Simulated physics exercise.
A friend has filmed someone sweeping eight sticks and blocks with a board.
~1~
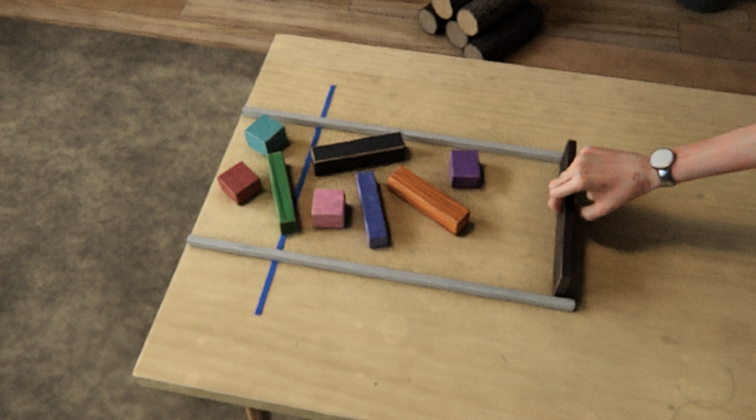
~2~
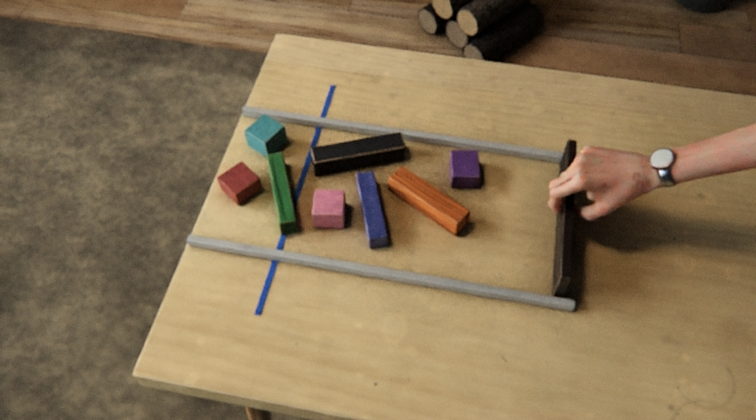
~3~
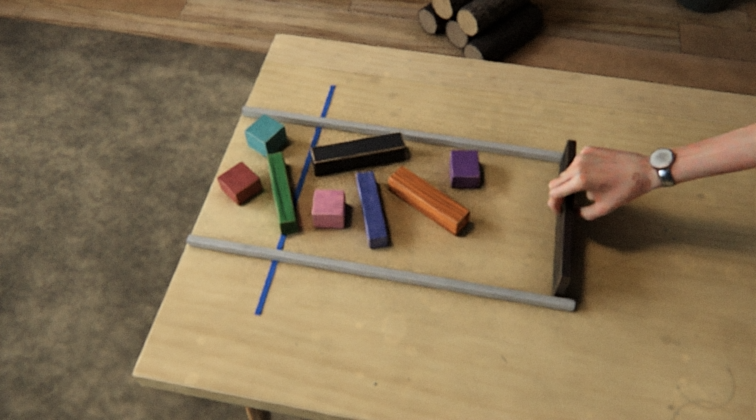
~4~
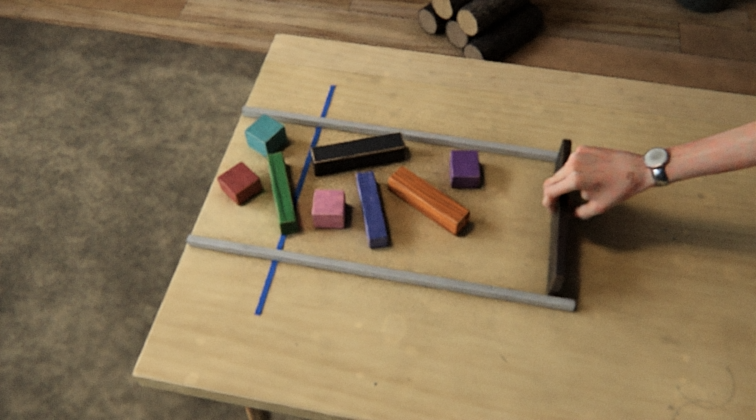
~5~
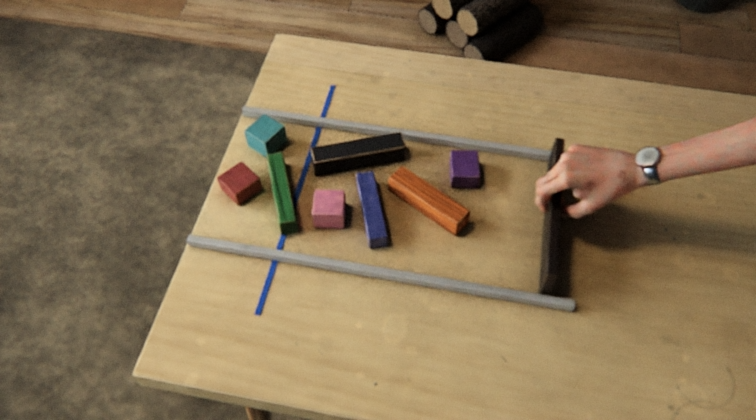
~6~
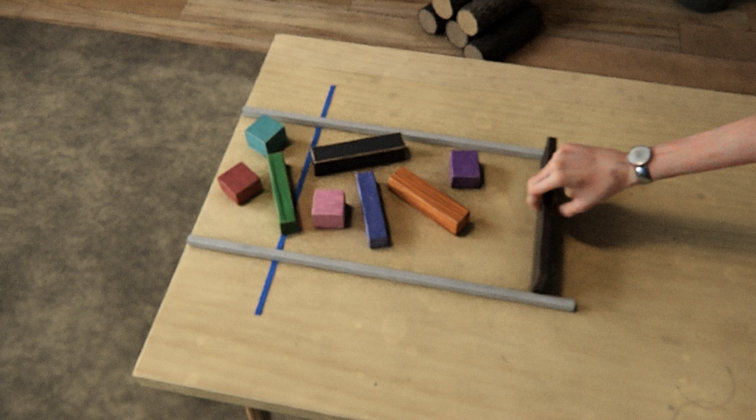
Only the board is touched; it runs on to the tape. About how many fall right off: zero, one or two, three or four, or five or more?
In the end the number that fall off is one or two.
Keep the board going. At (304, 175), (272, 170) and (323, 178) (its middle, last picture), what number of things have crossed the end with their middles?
The counts: 1, 4 and 1.
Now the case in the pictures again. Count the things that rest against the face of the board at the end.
In contact: 2.
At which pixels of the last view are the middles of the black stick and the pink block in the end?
The black stick stops around (245, 141); the pink block around (234, 205).
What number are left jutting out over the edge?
That would be 3.
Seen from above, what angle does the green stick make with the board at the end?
Some 30 degrees.
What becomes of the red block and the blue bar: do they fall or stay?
The red block falls; the blue bar stays on.
Soon after, none off yet; red block at rest near (240, 183); turquoise block at rest near (266, 136); green stick at rest near (282, 192).
At rest, the number that fall off is one or two; fallen, red block.
